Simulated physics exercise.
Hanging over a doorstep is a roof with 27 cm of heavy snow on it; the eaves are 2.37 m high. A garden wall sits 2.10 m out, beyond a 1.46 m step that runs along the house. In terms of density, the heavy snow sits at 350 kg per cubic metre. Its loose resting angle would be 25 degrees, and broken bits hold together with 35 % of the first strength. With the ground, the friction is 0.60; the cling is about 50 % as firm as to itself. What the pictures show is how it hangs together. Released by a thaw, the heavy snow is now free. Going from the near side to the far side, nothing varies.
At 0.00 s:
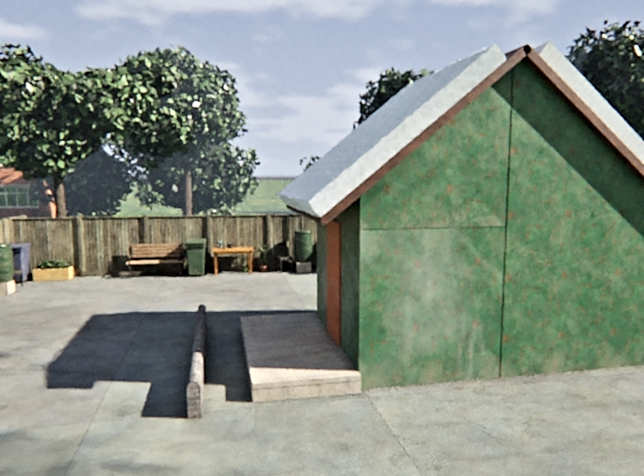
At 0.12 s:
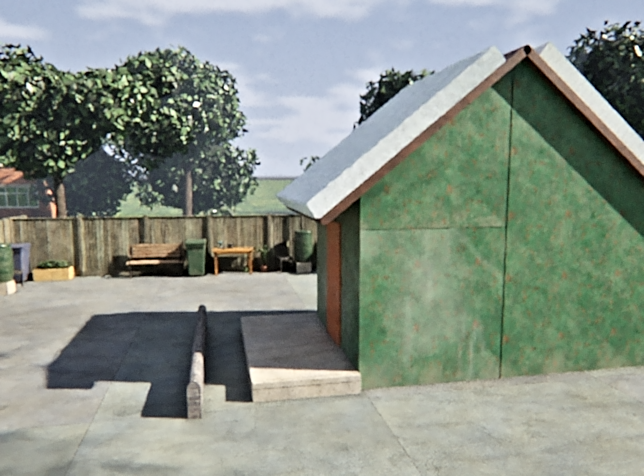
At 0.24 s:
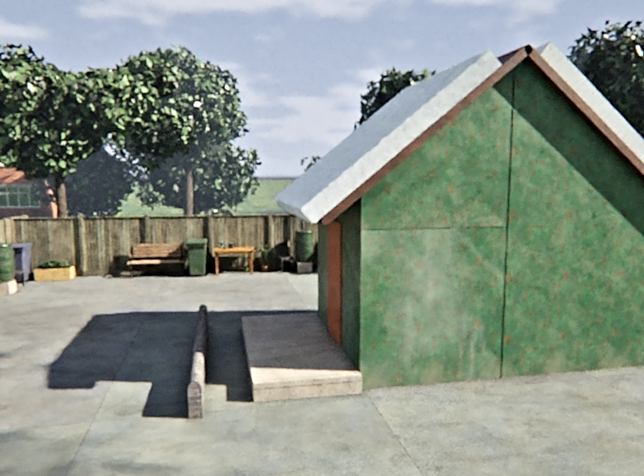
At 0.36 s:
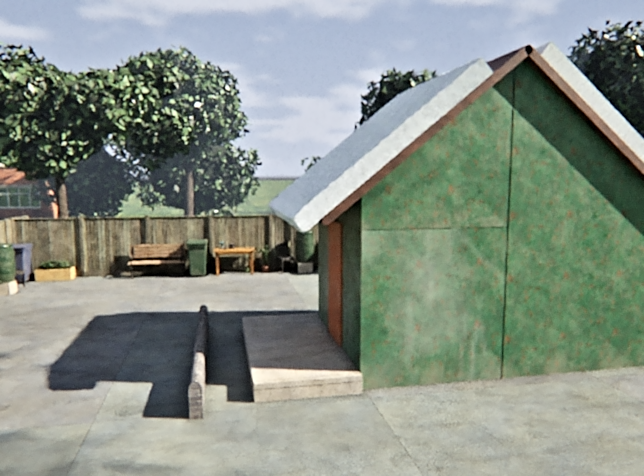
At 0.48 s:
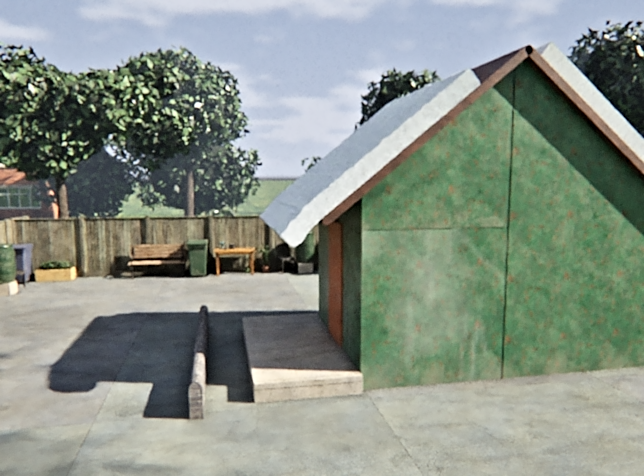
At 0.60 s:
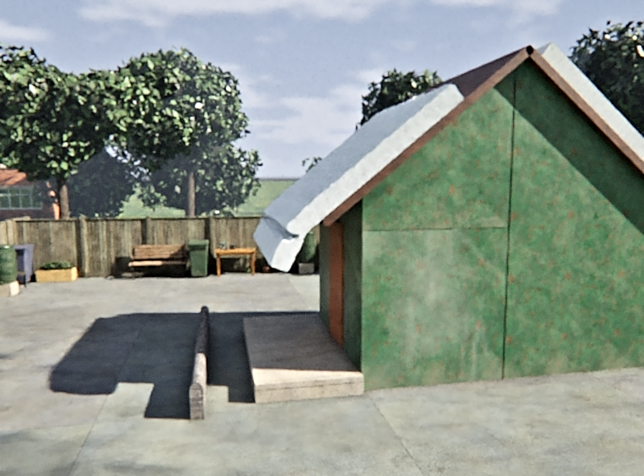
We see a green shed with a thick white layer on its roof; the layer slides slowly down the left slope, baring brown roof near the ridge, then juts past the eaves and cracks near its lower edge.
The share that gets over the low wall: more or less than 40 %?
The figure ends up in excess of 40 %.
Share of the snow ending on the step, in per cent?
Something close to 8 in a hundred.
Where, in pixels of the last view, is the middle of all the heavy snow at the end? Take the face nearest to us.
Position: About (167, 395).
By 1.04 s, 44 % is still on the roof and 0 % is past the low wall.
By 1.56 s, none is still on the roof and 46 % is past the low wall.
By 2.08 s, none is still on the roof and 46 % is past the low wall.
By 2.60 s, none is still on the roof and 46 % is past the low wall.
By 2.70 s, at the end, none is still on the roof and 46 % is past the low wall.
